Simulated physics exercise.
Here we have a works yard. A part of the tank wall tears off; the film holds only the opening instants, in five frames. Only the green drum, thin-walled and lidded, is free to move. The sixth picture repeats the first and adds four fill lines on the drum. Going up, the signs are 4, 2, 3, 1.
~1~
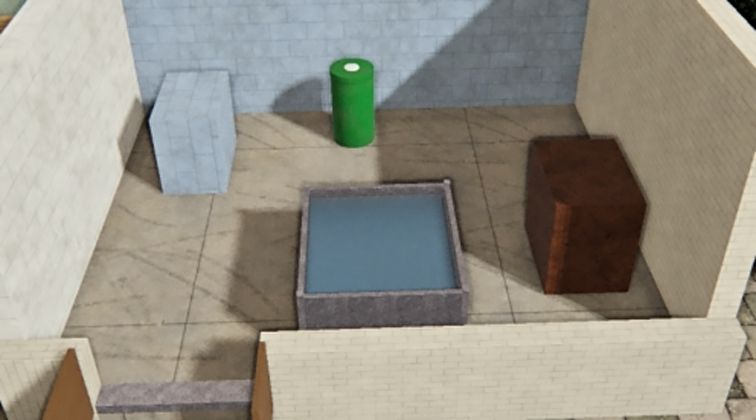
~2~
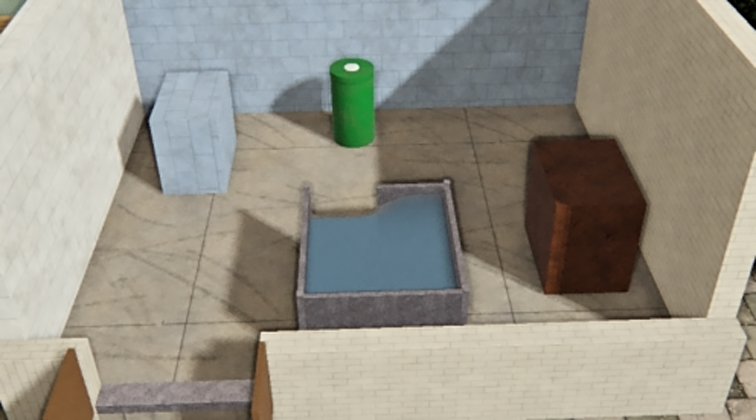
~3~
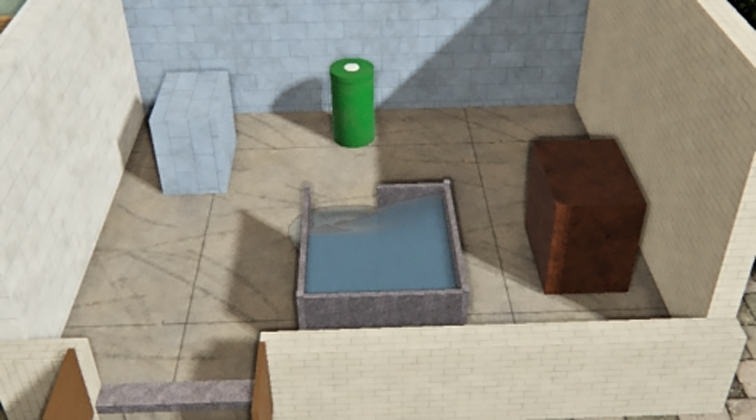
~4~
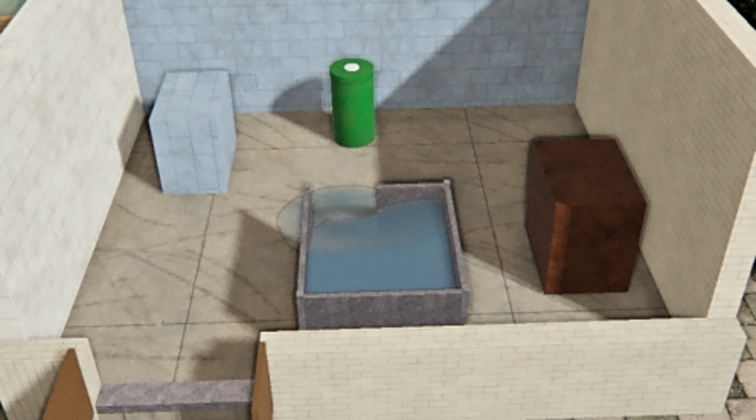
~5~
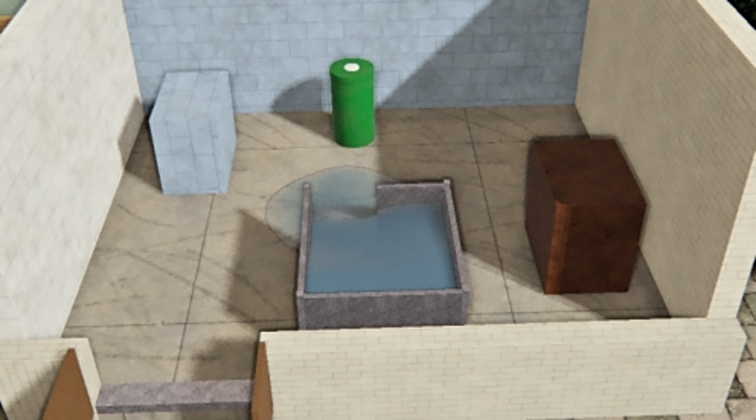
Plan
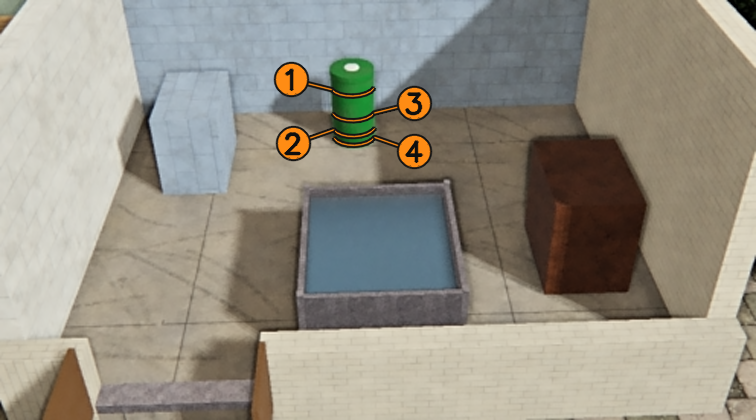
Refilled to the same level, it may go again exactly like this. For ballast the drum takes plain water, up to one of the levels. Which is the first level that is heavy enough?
Level 3.
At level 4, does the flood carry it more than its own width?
Yes, clearly.
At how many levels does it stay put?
Two of the four.
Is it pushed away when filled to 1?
No, that is safe.
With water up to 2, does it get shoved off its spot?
Yes.
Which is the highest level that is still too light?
That would be 2.
In orange, 1 at (352, 96); 2 at (354, 136); 3 at (353, 120); 4 at (354, 145); from the bottom up 4, 2, 3, 1.
If 1 is chosen, it does not move.
If 2 is chosen, it is pushed about its own width away.
If 3 is chosen, it does not move.
If 4 is chosen, it is pushed about twice its own width away.
